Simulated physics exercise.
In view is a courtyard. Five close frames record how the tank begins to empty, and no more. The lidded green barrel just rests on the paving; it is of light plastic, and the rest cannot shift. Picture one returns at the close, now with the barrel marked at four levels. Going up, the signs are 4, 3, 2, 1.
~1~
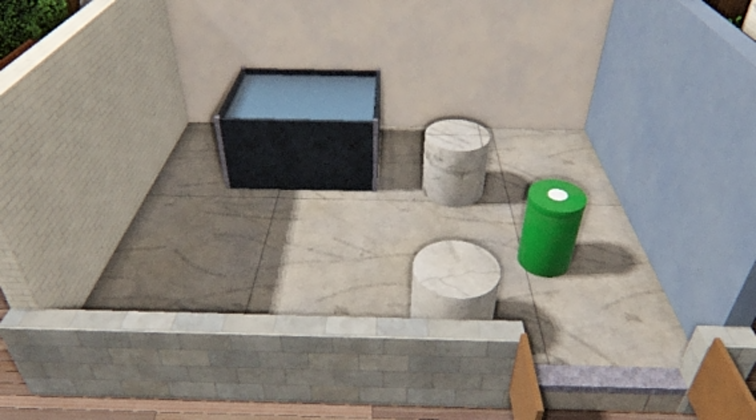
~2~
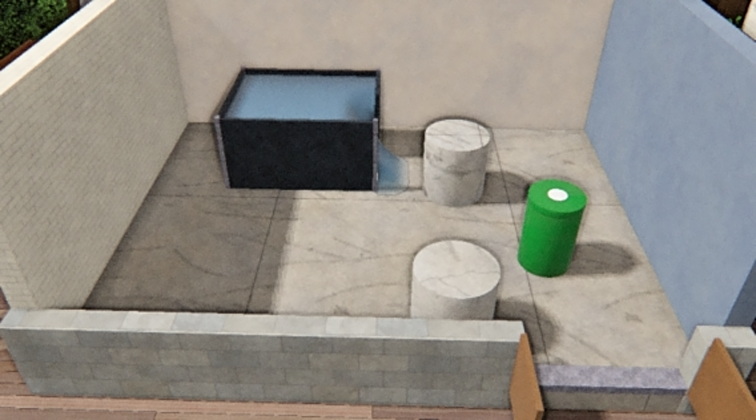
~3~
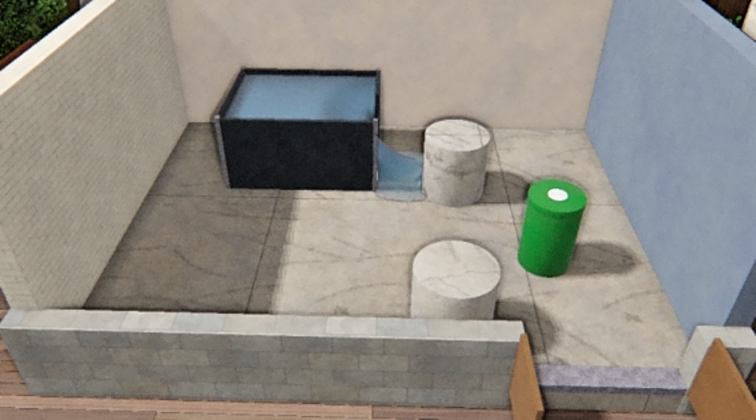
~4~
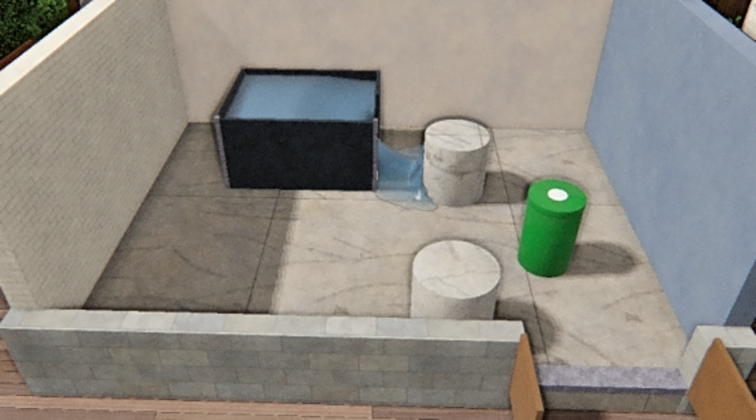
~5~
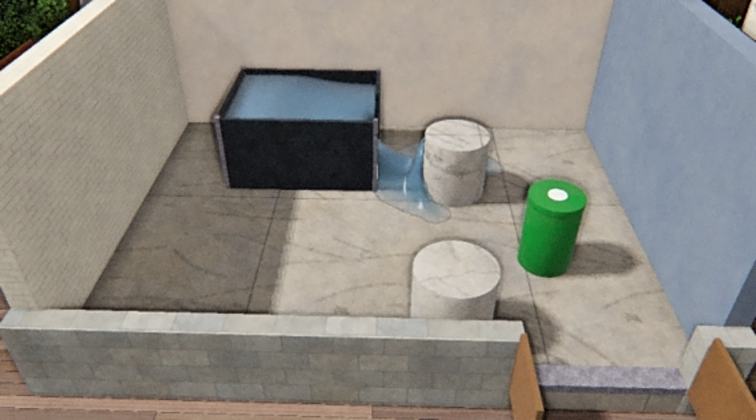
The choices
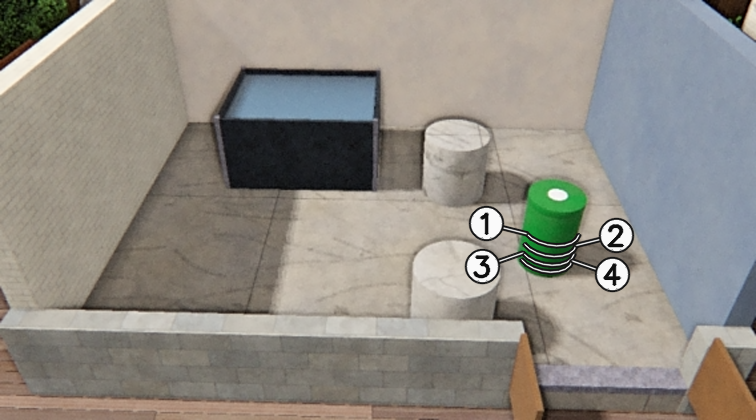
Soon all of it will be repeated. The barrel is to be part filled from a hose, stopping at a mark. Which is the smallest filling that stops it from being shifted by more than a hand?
Line 3.
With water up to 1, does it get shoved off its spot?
No, not at all.
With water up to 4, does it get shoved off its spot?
Yes.
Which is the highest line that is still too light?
Here it is line 4.
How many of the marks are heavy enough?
Three of them.
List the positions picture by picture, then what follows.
Lid of the green barrel at (558, 195); tank full, its middle at (304, 98); open gate at (608, 327).
Water covers 2 % of the ground and is seen nearest the barrel at (400, 175).
Water covers 3 % of the ground and is seen nearest the barrel at (390, 160).
Water covers 5 % of the ground and is seen nearest the barrel at (391, 154).
Lid of the green barrel at (558, 195); water covers 7 % of the ground and is seen nearest the barrel at (396, 152).
On the marked copy, 1 at (556, 245); 2 at (554, 256); 3 at (552, 265); 4 at (550, 272); from the bottom up 4, 3, 2, 1.
With 1, it does not move.
With 2, it does not move.
With 3, it shifts by a finger or two and stays.
With 4, it is pushed about twice its own width away.
